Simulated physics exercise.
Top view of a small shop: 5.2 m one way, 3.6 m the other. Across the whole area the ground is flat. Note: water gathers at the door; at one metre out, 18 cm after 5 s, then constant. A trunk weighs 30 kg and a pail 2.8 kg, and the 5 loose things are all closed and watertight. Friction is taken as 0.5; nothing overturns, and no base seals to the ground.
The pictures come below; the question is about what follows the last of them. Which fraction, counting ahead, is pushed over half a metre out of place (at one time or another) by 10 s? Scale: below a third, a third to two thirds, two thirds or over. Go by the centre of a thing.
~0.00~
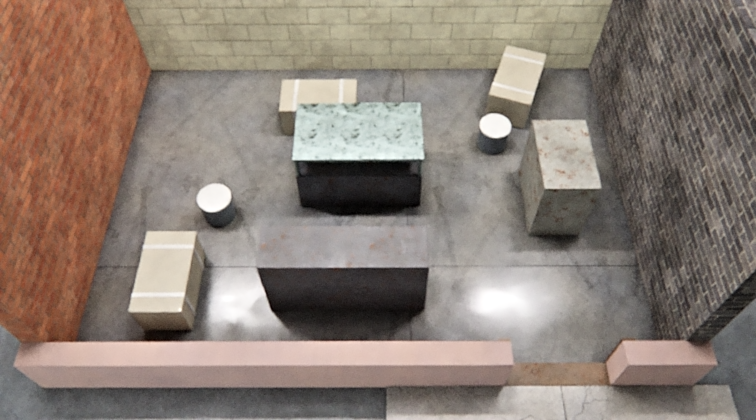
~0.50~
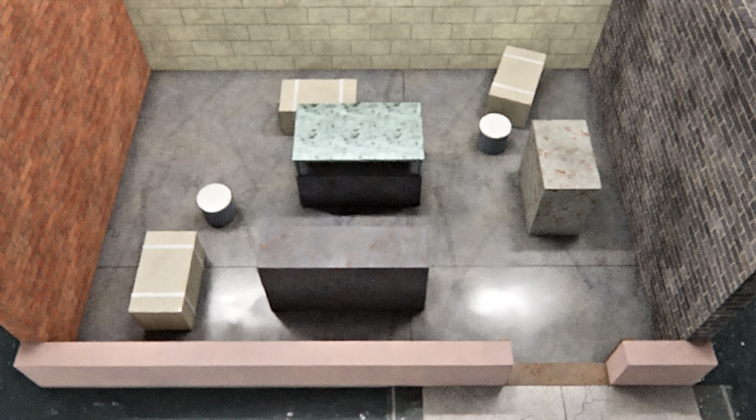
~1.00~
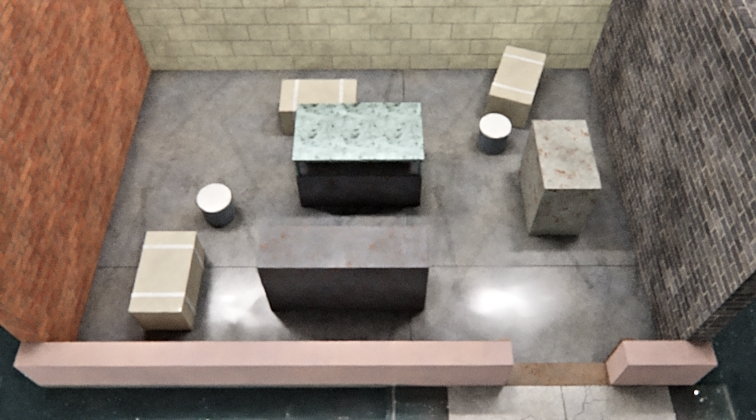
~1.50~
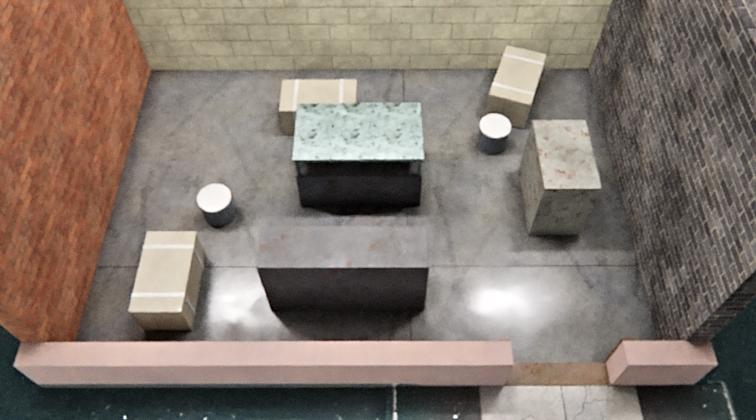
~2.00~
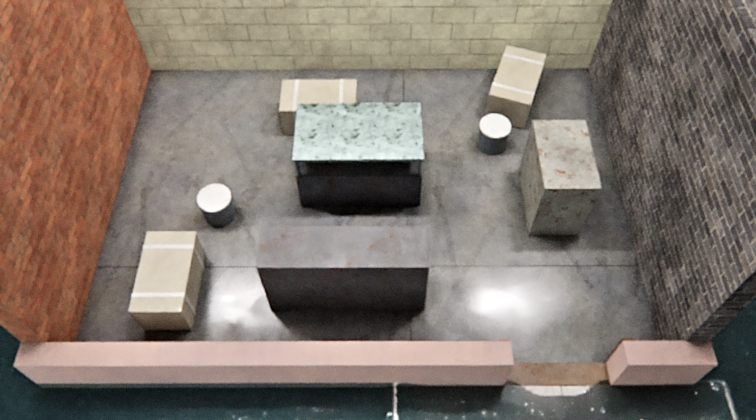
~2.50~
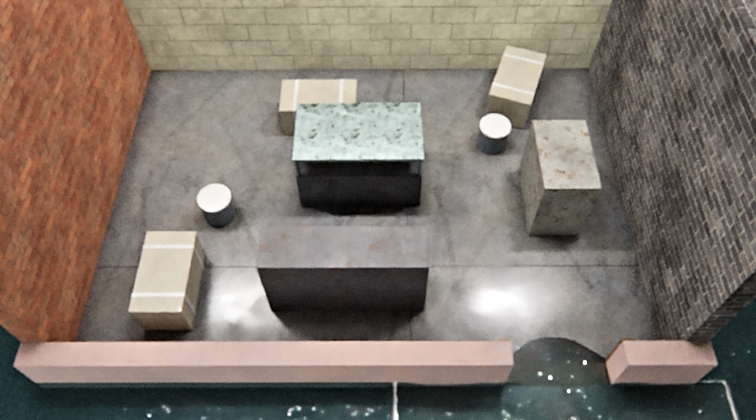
Most likely only a small minority gets moved that far.
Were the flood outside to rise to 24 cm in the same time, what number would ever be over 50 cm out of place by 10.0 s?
1.
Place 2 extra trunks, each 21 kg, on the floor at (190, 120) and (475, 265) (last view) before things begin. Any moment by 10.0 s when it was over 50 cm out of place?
One by one: Below; above.
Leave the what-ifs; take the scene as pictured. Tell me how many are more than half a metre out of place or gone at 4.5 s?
Tally: 0.
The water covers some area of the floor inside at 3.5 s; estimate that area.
The covered patch comes to about 1.5 m2.
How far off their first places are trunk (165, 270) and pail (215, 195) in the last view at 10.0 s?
0 cm and 5 cm respectively.
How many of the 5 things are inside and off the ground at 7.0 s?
0.
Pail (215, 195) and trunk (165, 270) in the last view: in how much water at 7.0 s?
Depths: Near 0 cm, then near 0 cm.
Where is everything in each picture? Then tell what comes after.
In the first frame, a trunk at (519, 74) rests on the ground; a pail at (496, 125) rests on the ground; 0.0 m2 under water; 0 of 5 have shifted.
In the second frame, a trunk at (519, 74) rests on the ground; a pail at (496, 125) rests on the ground; 0.0 m2 under water; 0 of 5 have shifted.
In the third frame, a trunk at (519, 74), on the bottom; a pail at (496, 125), on the bottom; 0.0 m2 under water; 0 of 5 have shifted.
In the fourth frame, a trunk at (519, 74) rests on the ground; a pail at (496, 125), on the bottom; 0.0 m2 under water; 0 of 5 have shifted.
In the fifth frame, a trunk at (519, 74) rests on the ground; a pail at (496, 125), on the bottom; water covers 0.0 m2; 0 of 5 have shifted.
In the sixth frame, a trunk at (519, 74) rests on the ground; a pail at (496, 125) rests on the ground; 0.1 m2 under water; 0 of 5 have shifted.
After 3.5 s 0 of 5 are over 50 cm from their spots; 0 afloat.
After 4.5 s 0 of 5 are over 50 cm from their spots; 0 afloat.
After 7.0 s 0 of 5 are over 50 cm from their spots; 0 afloat.
After 10.0 s 0 of 5 are over 50 cm from their spots, and 0 have been at some point; 1 afloat.
